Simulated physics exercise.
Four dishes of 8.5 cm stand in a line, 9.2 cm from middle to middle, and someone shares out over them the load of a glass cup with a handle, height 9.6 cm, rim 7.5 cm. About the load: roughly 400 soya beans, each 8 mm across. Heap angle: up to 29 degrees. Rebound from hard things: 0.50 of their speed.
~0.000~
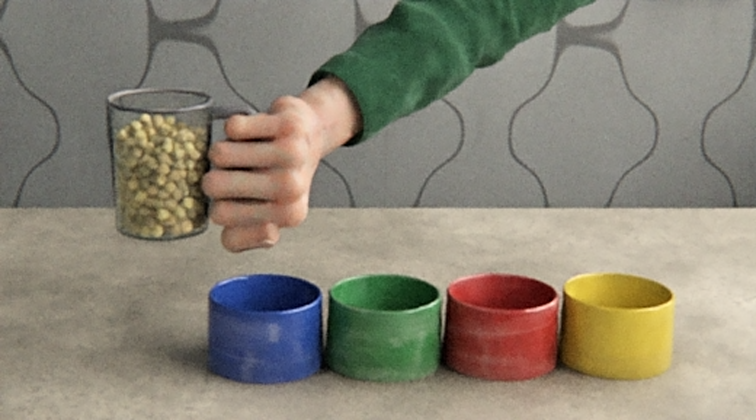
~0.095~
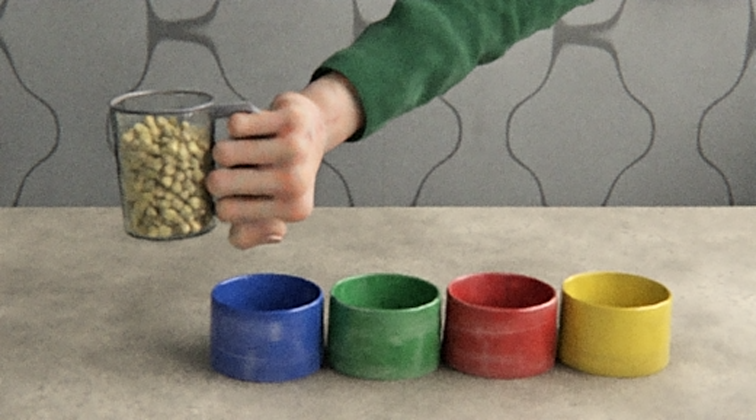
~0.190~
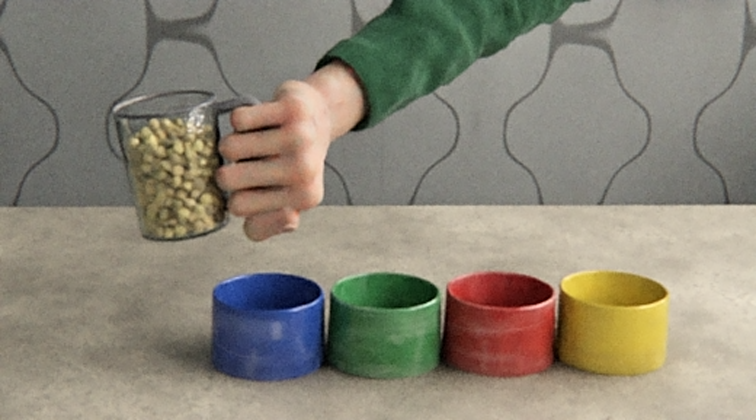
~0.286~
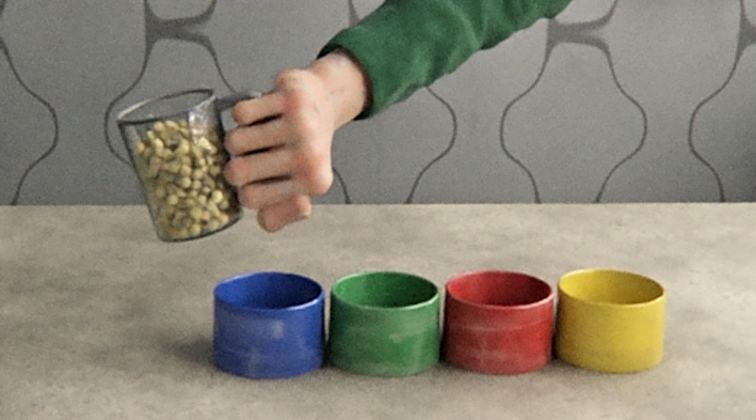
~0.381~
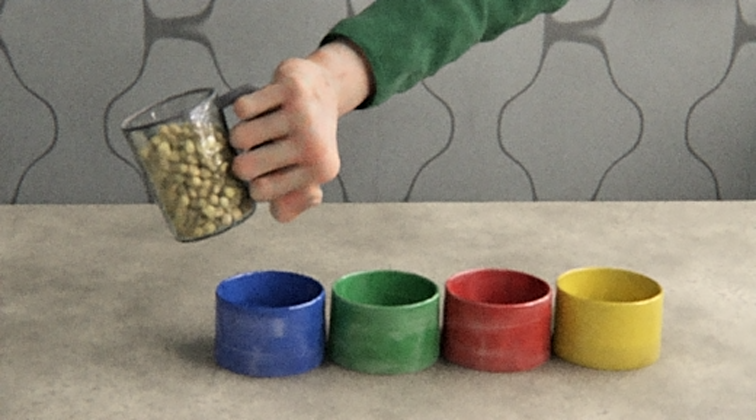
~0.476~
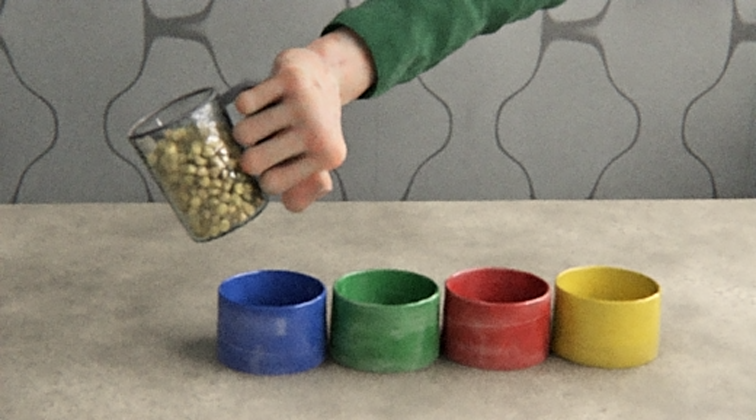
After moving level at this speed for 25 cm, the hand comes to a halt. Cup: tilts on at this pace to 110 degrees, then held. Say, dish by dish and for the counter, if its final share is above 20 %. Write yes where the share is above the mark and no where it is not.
Red: No, blue: Yes, green: No, yellow: No, counter: Yes.
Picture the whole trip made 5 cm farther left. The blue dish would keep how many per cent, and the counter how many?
Blue: 0; counter: 100.
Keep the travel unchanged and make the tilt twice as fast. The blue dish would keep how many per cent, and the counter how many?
It would be blue 0 and counter 100.
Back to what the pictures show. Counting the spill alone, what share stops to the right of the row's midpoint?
Share: About 0 in a hundred.
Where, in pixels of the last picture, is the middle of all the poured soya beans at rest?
Approximately (181, 350) in the last view.
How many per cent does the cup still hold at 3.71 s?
Load share: Near 0 percent.
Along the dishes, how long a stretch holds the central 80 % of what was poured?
The stretch is around 15 cm long.
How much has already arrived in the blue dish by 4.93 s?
Around 35 in a hundred by then.
After 2.41 s, tilt 110 degrees; cup holds 0 %, blue 30 %.
Then, at 3.71 s, tilt 110 degrees; cup holds 0 %, blue 35 %.
Then, at 4.93 s, tilt 110 degrees; cup holds 0 %, blue 35 %.
At rest (5.2 s), red 0 %, blue 35 %, green 0 %, yellow 0 %, counter 65 %.
